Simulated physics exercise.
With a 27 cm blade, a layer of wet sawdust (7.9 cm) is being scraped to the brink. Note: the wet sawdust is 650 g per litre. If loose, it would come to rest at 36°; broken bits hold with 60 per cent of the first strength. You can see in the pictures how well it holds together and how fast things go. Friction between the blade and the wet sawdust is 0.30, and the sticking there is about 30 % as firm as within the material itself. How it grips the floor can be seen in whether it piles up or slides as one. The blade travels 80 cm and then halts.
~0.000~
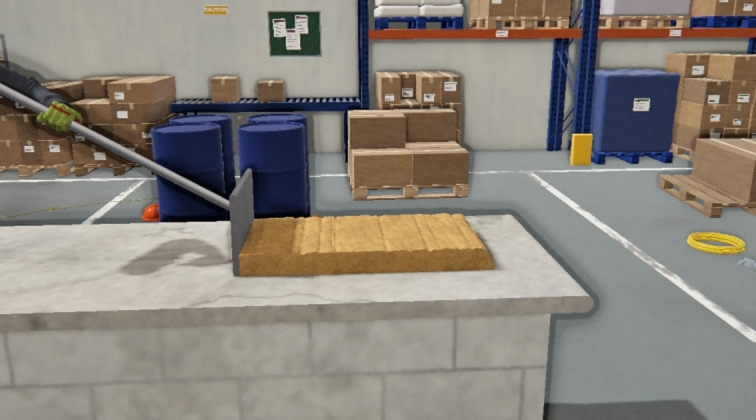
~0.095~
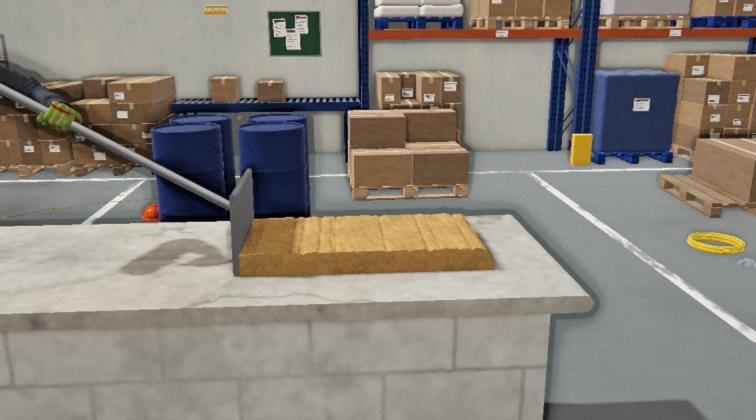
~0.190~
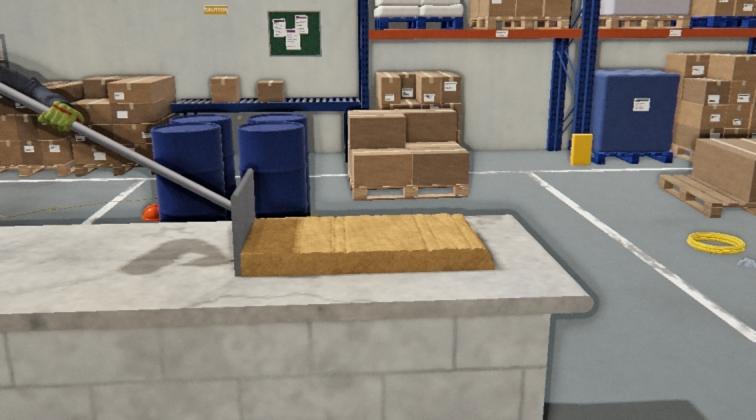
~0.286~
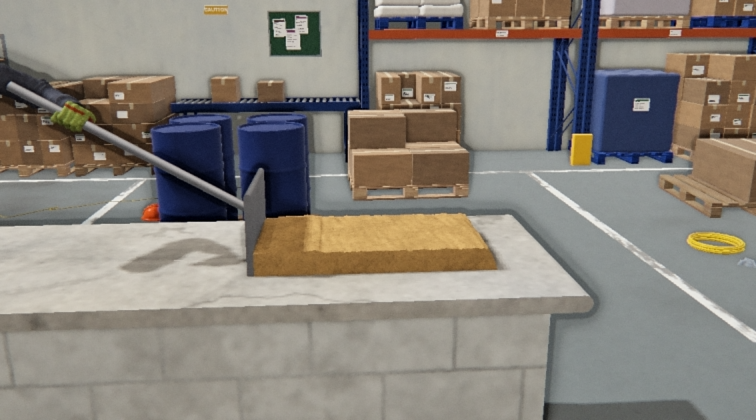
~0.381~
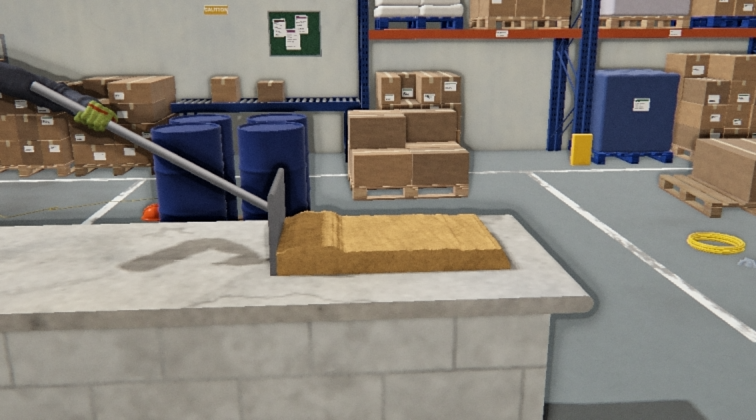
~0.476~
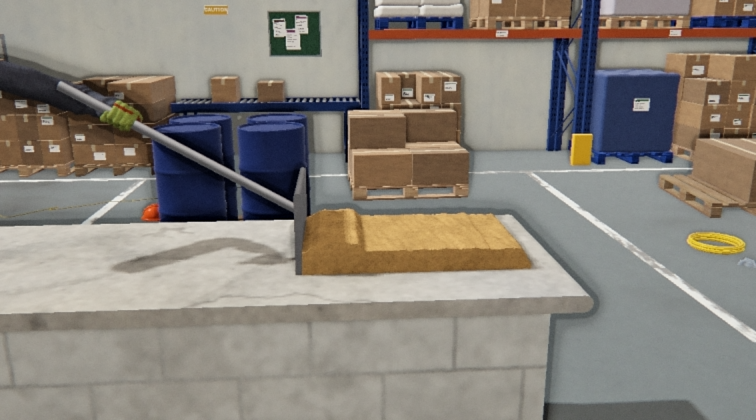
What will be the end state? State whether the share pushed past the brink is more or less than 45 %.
More.
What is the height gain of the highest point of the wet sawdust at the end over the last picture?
Measured change: Some 0 cm.
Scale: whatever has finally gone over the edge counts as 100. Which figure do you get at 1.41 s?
I'd reckon around 100 per cent.
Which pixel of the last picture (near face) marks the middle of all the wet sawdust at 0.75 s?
That point lands roughly at (480, 258).
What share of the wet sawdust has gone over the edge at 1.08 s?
I'd say close to 25 in a hundred.
After 0.75 s, 0 % has gone over the edge.
After 1.08 s, 26 % has gone over the edge.
After 1.41 s, 57 % has gone over the edge.
After 1.74 s, 57 % has gone over the edge.
After 1.84 s, 57 % has gone over the edge.
